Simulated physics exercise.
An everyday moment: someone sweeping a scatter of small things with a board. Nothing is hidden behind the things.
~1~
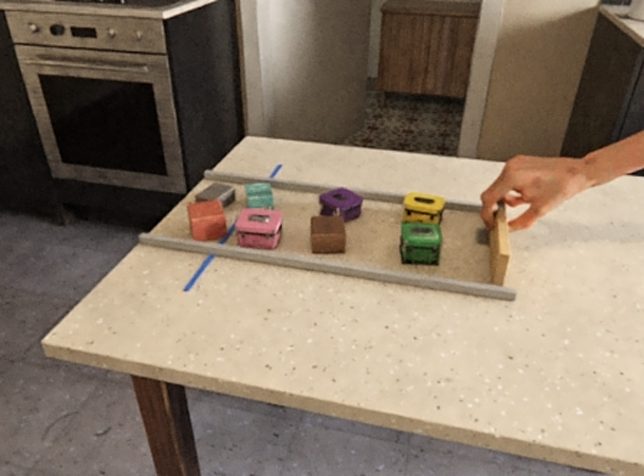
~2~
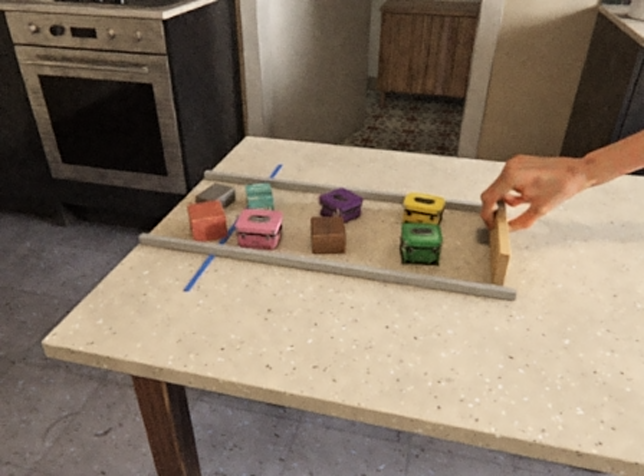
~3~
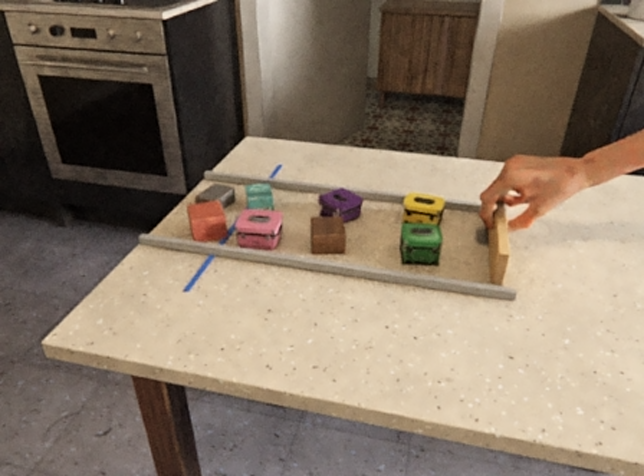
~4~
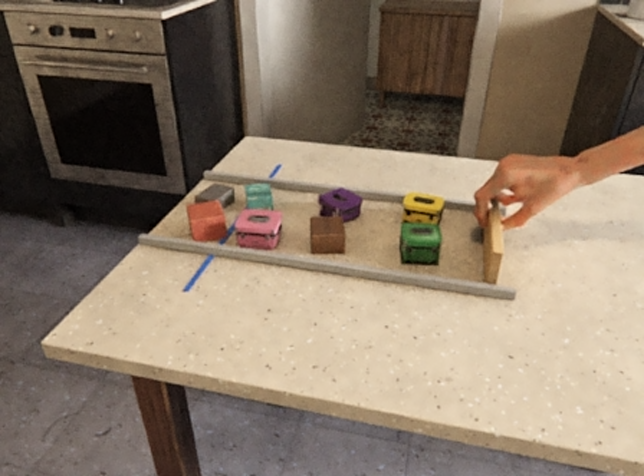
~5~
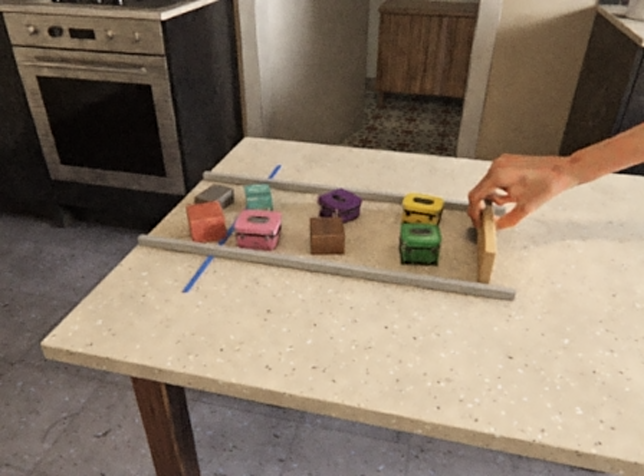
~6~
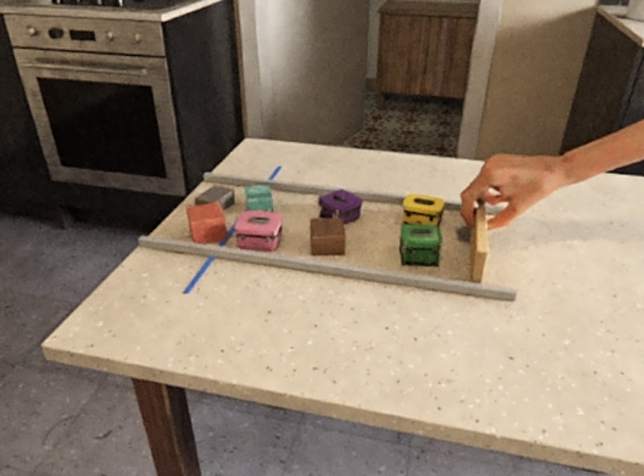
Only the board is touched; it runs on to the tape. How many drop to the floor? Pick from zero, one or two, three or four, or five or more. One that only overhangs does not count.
The number that fall off is three or four.
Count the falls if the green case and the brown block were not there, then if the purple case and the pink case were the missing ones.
First 2, then 1.
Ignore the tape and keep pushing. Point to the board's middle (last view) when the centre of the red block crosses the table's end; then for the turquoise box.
Near (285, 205) and (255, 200).
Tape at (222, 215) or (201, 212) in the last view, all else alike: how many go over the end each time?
Down on the floor: 4 and 6.
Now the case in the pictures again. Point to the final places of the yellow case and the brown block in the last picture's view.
About (238, 190), and the other about (185, 217).
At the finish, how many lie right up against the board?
2 of them.
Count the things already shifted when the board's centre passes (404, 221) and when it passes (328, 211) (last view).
First 2, then 7.
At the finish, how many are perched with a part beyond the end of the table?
0 of them.
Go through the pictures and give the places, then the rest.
In the first frame, grey block (216, 198); red block (207, 221); turquoise box (260, 198); board (498, 232); tape (243, 215).
In the second frame, red block (207, 222); brown block (328, 235).
In the third frame, turquoise box (259, 198); board (497, 231).
In the fourth frame, grey block (215, 199); yellow case (423, 210).
In the fifth frame, red block (206, 222); green case (420, 244).
In the sixth frame, grey block (215, 200); red block (207, 223); turquoise box (259, 199); board (478, 230); tape (242, 217).
A little later, none off yet; grey block at rest near (215, 200); red block at rest near (207, 223); turquoise box at rest near (259, 199).
Next, none off yet; grey block at rest near (215, 200); red block moving near (203, 223); turquoise box at rest near (259, 199).
Later still, none off yet; grey block shifted about its own width near (185, 199); red block shifted well along near (157, 212); turquoise box shifted about its own width near (212, 194).
When it is over, the number that fall off is three or four; down, pink case, turquoise box, red block and grey block.
